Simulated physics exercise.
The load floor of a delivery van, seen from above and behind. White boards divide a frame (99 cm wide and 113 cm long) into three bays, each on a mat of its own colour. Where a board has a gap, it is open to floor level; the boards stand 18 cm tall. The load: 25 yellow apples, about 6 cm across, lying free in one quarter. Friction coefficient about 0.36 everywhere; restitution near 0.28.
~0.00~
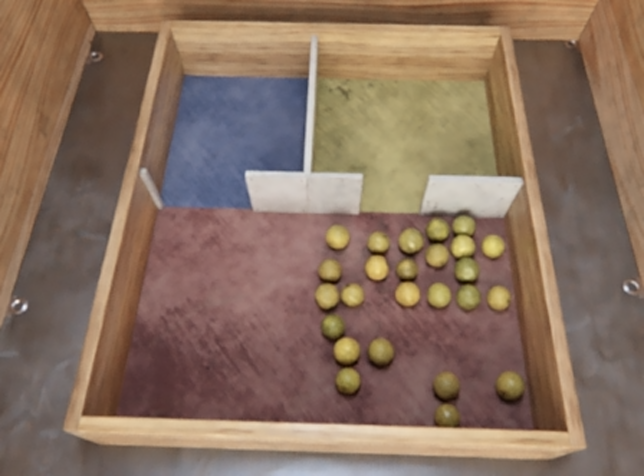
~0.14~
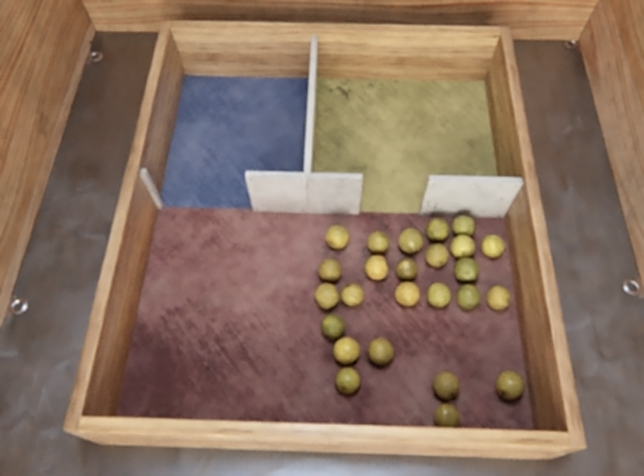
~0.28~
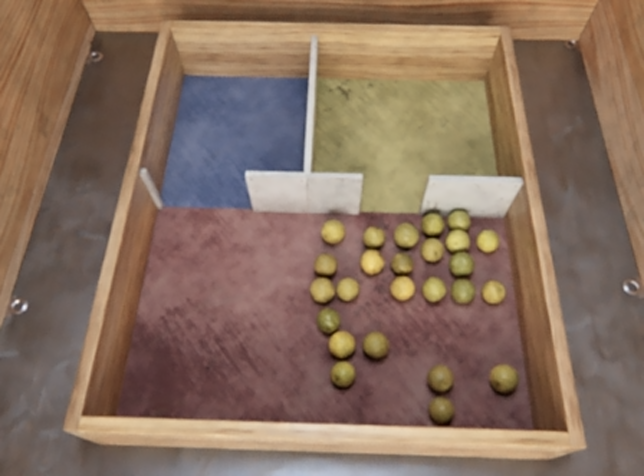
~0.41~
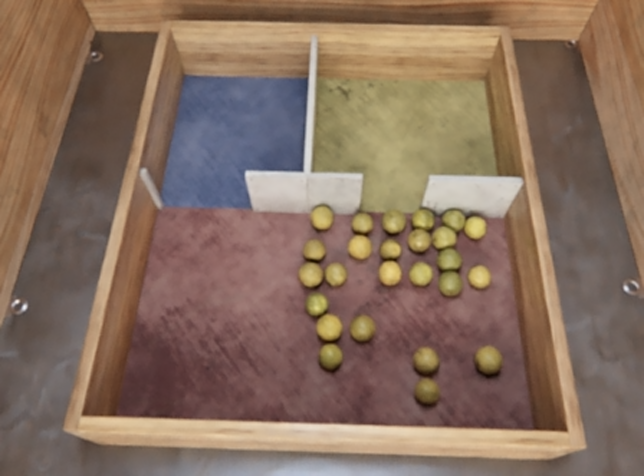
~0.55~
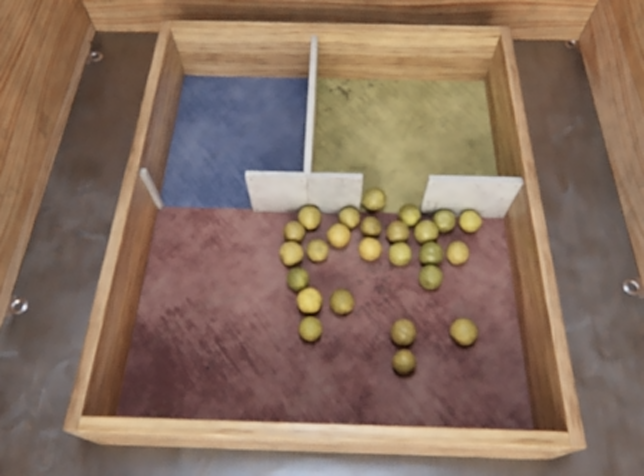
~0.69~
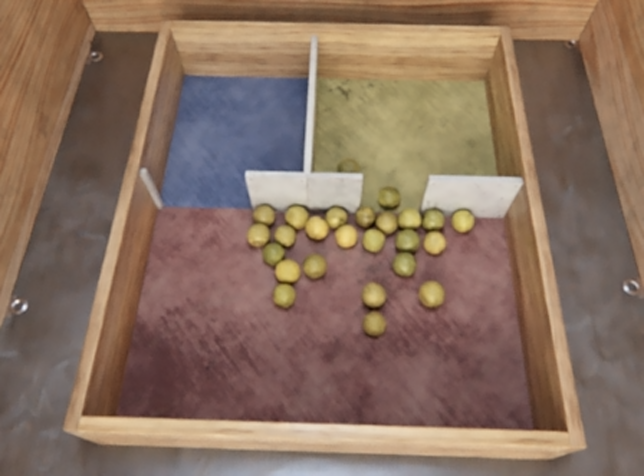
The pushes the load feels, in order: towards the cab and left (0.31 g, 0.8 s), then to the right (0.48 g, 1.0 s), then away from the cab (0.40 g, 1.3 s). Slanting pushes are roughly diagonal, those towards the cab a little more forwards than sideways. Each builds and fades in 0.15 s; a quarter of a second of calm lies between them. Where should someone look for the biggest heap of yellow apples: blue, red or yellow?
It is the red one.
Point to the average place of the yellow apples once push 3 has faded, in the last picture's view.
Around (456, 322).
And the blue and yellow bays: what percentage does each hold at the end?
Blue 10, yellow 20 per cent.
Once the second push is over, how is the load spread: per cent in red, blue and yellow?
By then: Red 70, blue 10, yellow 20 per cent.
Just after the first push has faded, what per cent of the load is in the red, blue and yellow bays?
By then: Red 80, blue 0, yellow 20 per cent.
After push 1 (1.04 s), 21 in the red bay and 4 in the yellow bay.
After push 2 (2.29 s), 18 in the red bay, 2 in the blue bay and 5 in the yellow bay.
After push 3 (3.84 s), 18 in the red bay, 2 in the blue bay and 5 in the yellow bay.
When it is over (at 4.16 s), 18 in the red bay, 2 in the blue bay and 5 in the yellow bay.
